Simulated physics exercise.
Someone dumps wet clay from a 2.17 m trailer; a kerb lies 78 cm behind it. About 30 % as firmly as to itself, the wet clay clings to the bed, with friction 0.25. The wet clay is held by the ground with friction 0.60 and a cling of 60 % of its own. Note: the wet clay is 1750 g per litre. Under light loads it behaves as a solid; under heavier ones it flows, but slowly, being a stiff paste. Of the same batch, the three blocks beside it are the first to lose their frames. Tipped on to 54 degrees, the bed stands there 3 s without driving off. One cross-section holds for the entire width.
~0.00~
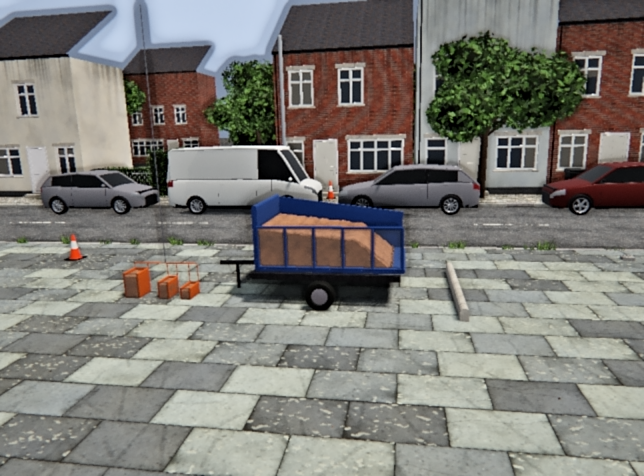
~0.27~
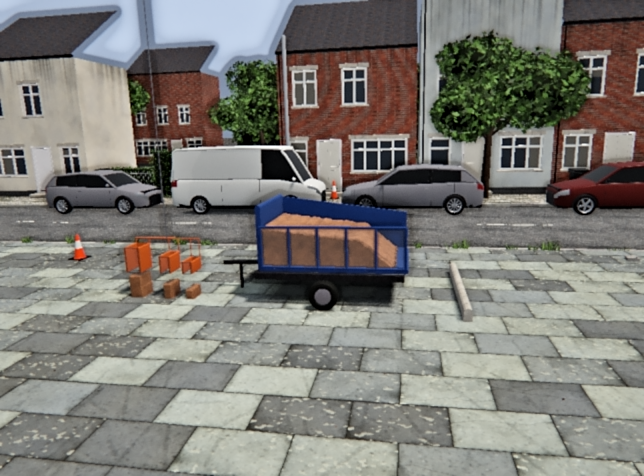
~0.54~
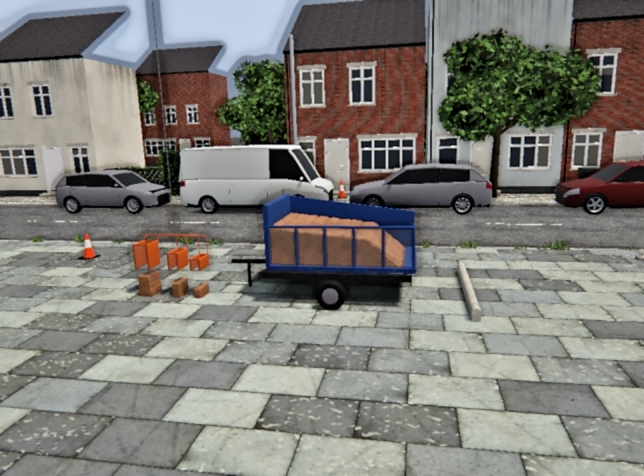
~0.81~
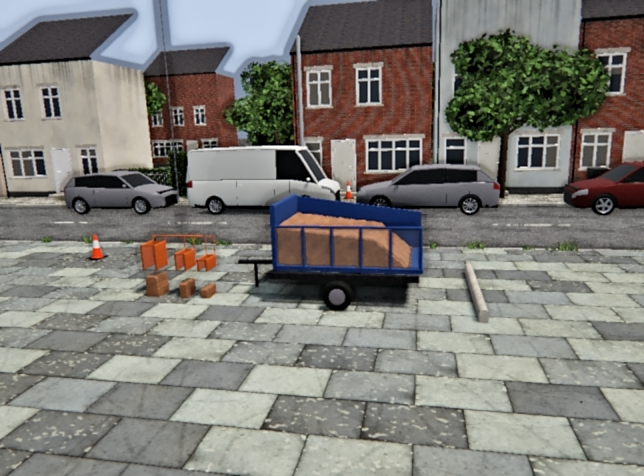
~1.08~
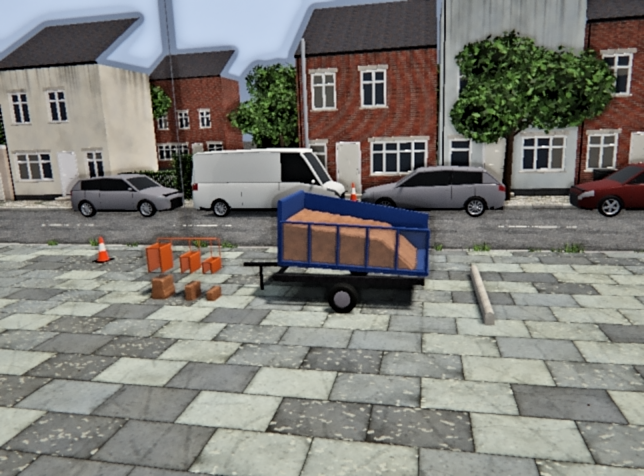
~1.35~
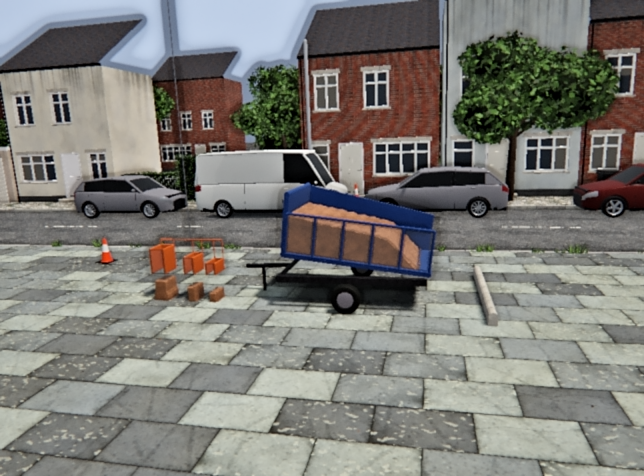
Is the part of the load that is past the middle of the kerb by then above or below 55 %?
Short of 55 %.
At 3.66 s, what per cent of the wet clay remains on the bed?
Around 18 %.
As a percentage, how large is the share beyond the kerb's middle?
Estimate: Near 50 %.
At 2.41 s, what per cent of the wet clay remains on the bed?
I'd say close to 100 %.
After 2.41 s, the tilt is 22 degrees, all is on the bed and 0 % past the kerb's middle.
After 3.66 s, the tilt is 39 degrees, 19 % is on the bed and 20 % past the kerb's middle.
After 4.91 s, the tilt is 54 degrees, none is on the bed and 48 % past the kerb's middle.
After 6.16 s, the tilt is 54 degrees, none is on the bed and 48 % past the kerb's middle.
After 7.86 s, at the end, the tilt is 54 degrees, none is on the bed and 48 % past the kerb's middle.
